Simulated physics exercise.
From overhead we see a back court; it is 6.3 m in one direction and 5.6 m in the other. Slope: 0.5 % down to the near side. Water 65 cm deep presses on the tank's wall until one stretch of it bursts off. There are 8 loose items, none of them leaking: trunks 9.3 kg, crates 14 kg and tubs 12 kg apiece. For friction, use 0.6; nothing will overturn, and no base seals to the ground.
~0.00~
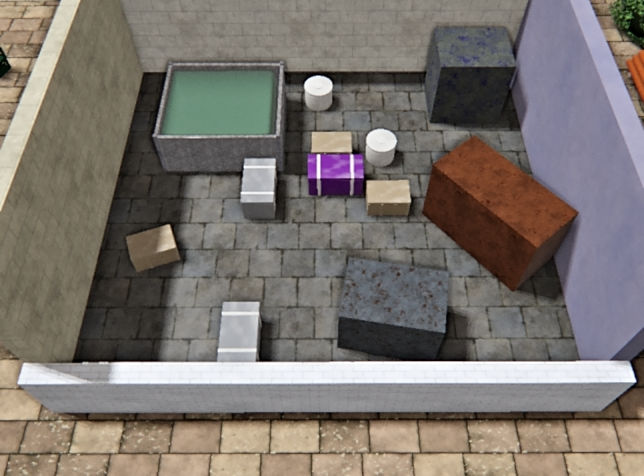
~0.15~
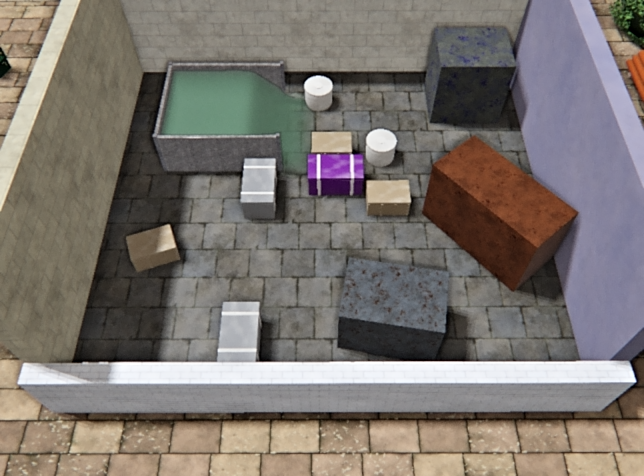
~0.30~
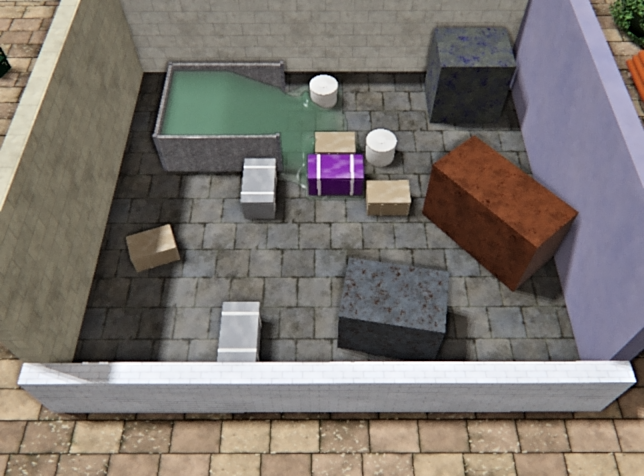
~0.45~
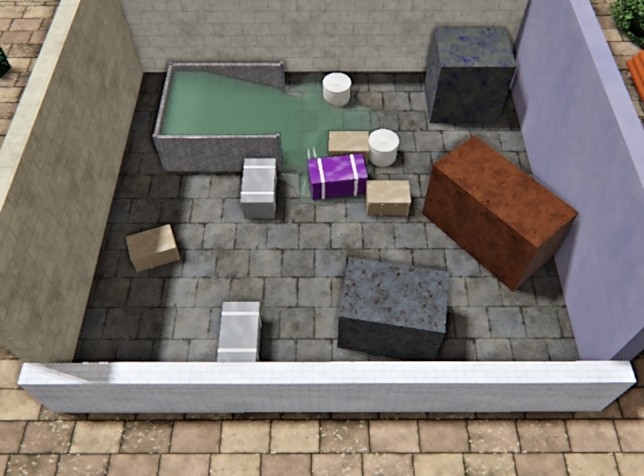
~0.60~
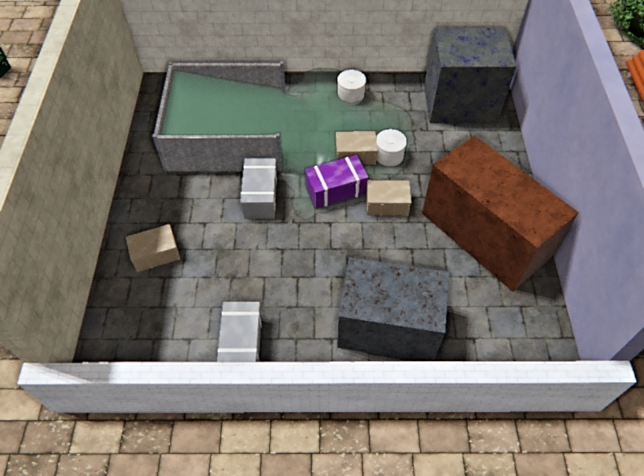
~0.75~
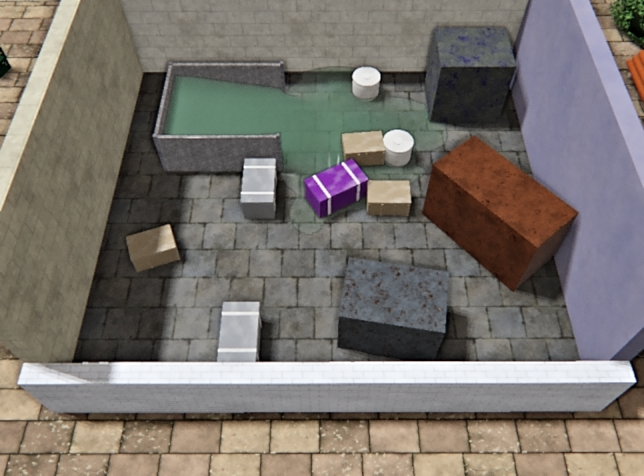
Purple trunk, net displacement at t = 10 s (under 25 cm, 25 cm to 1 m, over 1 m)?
It ends well away.
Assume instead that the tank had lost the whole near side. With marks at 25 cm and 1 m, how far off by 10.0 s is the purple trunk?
My answer is that the purple trunk edges over slightly.
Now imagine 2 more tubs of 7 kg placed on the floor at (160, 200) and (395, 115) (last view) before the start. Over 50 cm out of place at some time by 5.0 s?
Taking them in order, they come out smaller and greater.
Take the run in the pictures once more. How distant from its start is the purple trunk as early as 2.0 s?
140 cm or so by then.
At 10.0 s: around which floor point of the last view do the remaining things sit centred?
Around (295, 221).
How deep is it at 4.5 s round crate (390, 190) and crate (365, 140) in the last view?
Close to 6 and 19 centimetres.
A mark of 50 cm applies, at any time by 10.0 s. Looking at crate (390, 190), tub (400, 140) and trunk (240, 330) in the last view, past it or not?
Beyond the limit, then beyond the limit, then beyond the limit.
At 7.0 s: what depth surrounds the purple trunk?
5 cm, roughly.
After 2.0 s the purple trunk is near (337, 252), 1.5 m from its start, aground; 3 afloat.
After 4.5 s the purple trunk is near (336, 254), 1.5 m from its start, aground; 4 afloat.
After 7.0 s the purple trunk is near (252, 281), 2.2 m from its start, afloat; 5 afloat.
After 10.0 s the purple trunk is near (139, 309), 3.4 m from its start, afloat; 4 afloat.
